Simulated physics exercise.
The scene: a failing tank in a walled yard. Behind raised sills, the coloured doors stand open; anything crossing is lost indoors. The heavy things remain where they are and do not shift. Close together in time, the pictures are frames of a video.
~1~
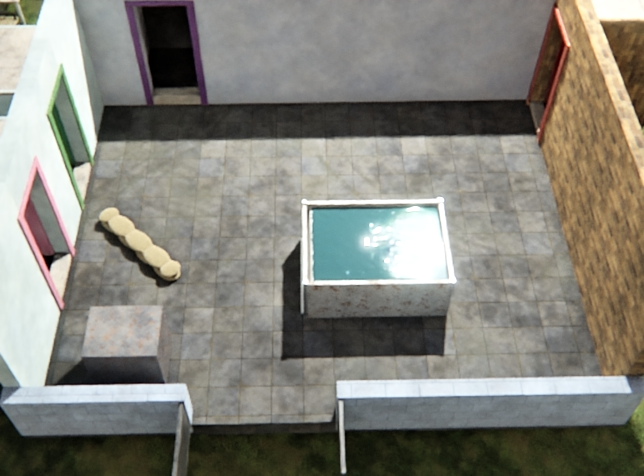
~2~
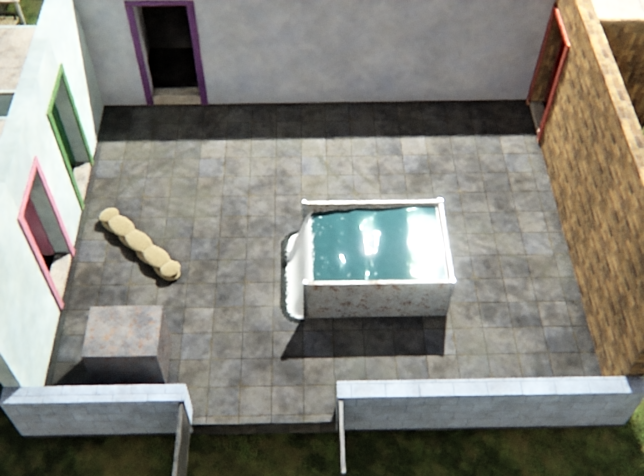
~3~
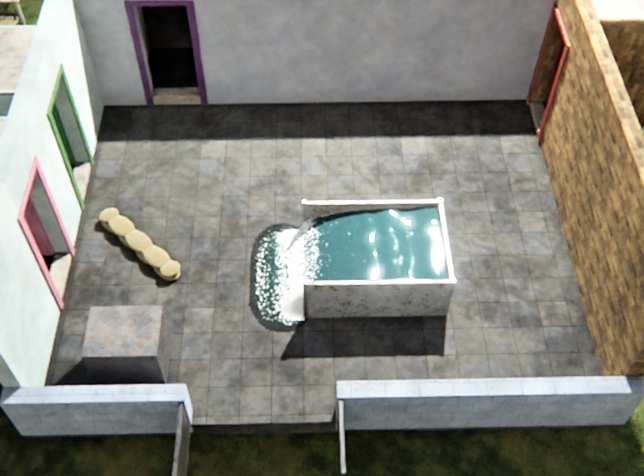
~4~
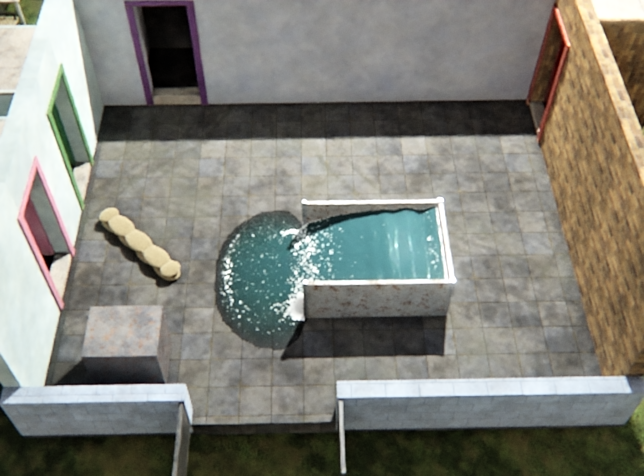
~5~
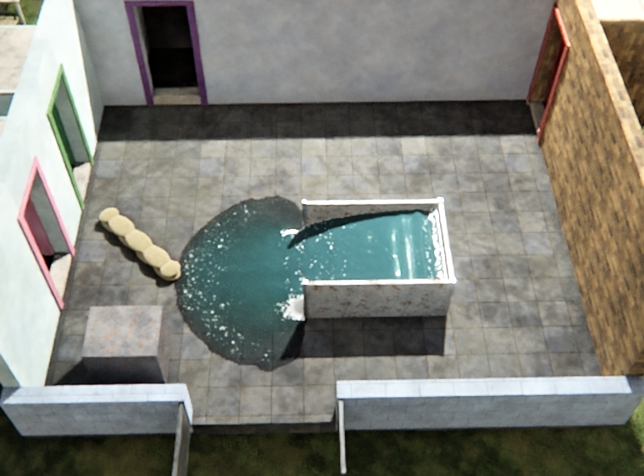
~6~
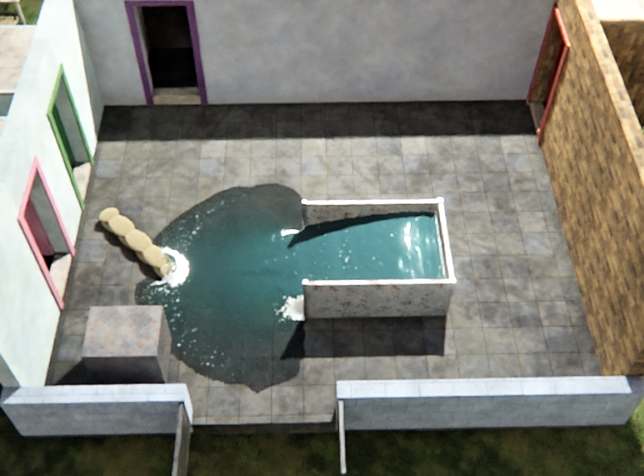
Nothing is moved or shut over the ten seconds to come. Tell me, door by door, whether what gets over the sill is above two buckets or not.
In order: The red door is not overrun past two buckets, the pink door is overrun past two buckets, the green door is overrun past two buckets, the purple door is not overrun past two buckets.
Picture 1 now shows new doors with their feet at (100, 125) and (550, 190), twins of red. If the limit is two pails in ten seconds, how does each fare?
Result - first door gets past the limit, second door doesn't reach the limit.
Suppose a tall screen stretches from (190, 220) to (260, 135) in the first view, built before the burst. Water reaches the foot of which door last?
Result: The red-painted one.
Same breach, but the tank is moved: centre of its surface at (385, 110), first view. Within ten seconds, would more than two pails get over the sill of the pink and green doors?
Both doors in order - pink door misses it, green door tops it.
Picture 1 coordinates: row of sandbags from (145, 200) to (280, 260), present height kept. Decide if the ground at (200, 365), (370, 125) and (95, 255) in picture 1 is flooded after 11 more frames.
As listed: Submerged, spared, submerged.
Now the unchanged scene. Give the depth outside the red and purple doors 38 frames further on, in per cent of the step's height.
Close to 0 per cent for the first one and close to 60 per cent for the second.
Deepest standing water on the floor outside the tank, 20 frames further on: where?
Somewhere around pixel (103, 116).
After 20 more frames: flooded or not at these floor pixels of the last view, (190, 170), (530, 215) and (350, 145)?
The three points read soaked through, clear and clear.
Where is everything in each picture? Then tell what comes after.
In the first picture, the tank at (375, 244) is whole and still.
In the second picture, the front is at (301, 235), out from the gap at (307, 263).
In the third picture, the front is at (275, 229), out from the gap at (307, 266).
In the fourth picture, the front is at (235, 236), out from the gap at (307, 267).
In the fifth picture, the front is at (184, 263), out from the gap at (307, 268).
In the sixth picture, the front is at a hidden place, out from the gap at (307, 268).
A moment on, water covers 30 % of the floor; the red door not reached, the pink door under two buckets in, the green door wet at the sill, nothing in, the purple door not reached.
Next, water covers 40 % of the floor; the red door not reached, the pink door over two buckets in, the green door over two buckets in, the purple door not reached.
Then, water covers 40 % of the floor; the red door not reached, the pink door over two buckets in, the green door far over two buckets in, the purple door wet at the sill, nothing in.
Later, water covers 75 % of the floor; the red door not reached, the pink door over two buckets in, the green door far over two buckets in, the purple door wet at the sill, nothing in.
In the end, water covers 95 % of the floor; the red door wet at the sill, nothing in, the pink door over two buckets in, the green door far over two buckets in, the purple door wet at the sill, nothing in.
